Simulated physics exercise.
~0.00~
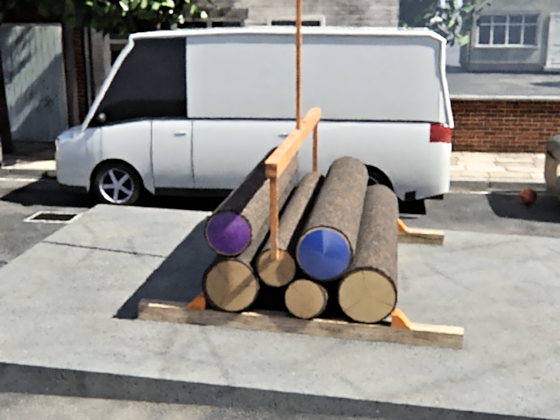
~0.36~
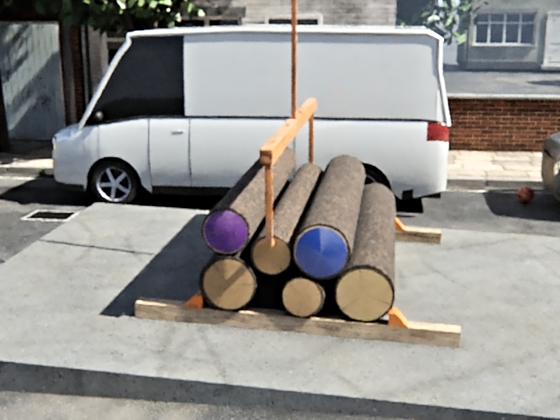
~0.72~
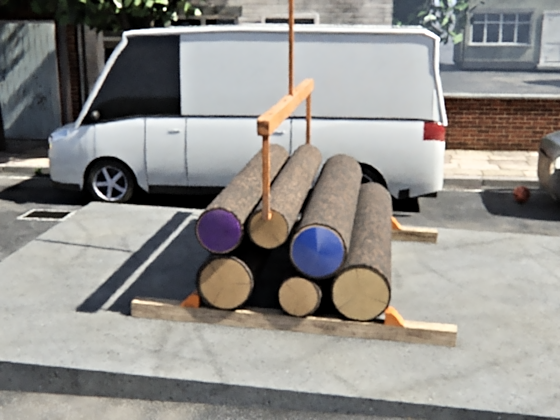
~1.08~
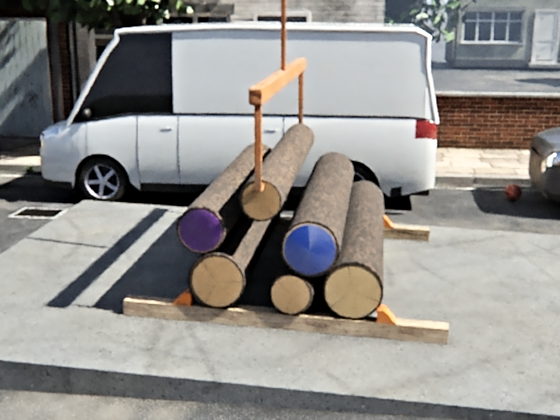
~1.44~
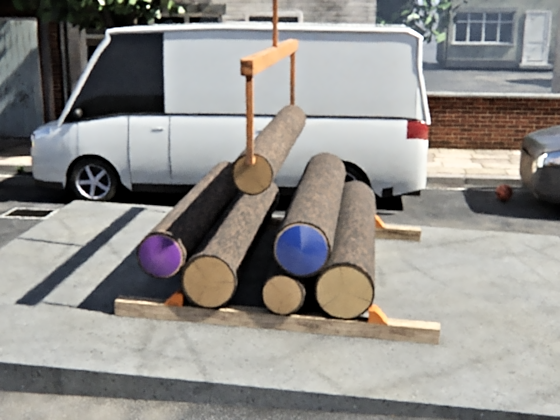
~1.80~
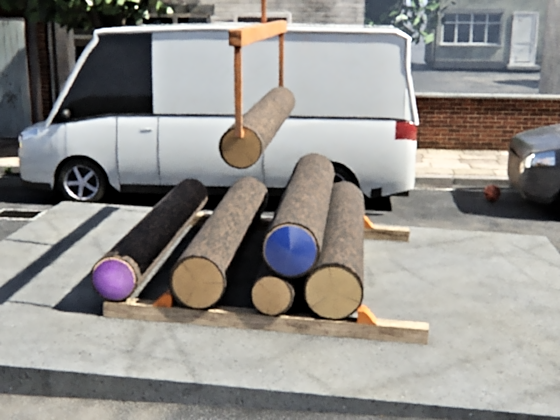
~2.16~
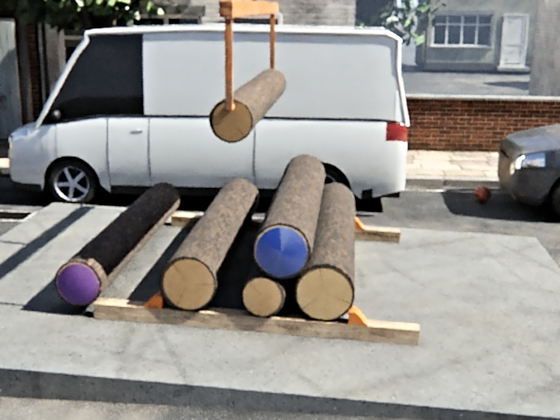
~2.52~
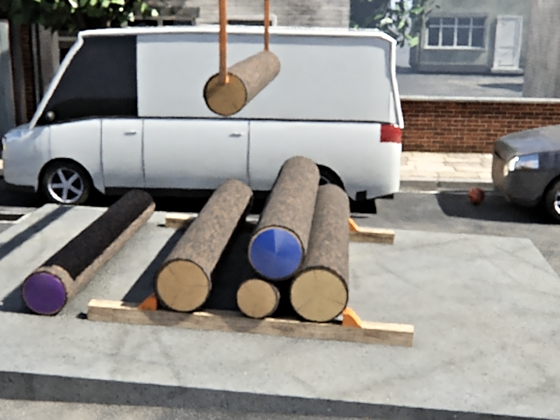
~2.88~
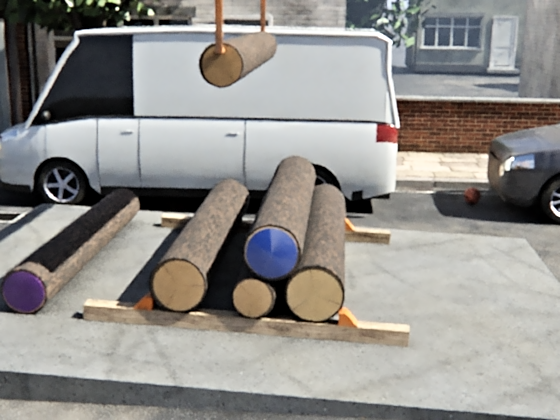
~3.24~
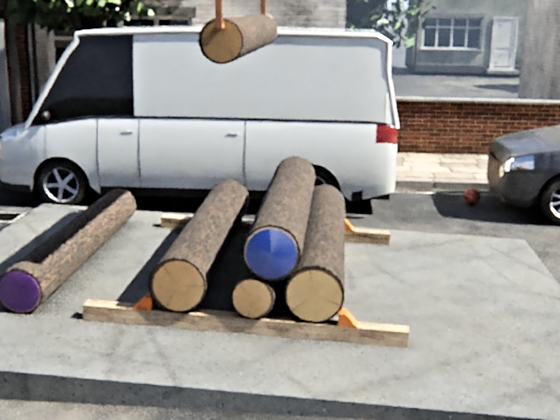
An orange beam lifts one log clear, and the purple-ended log rolls off left.
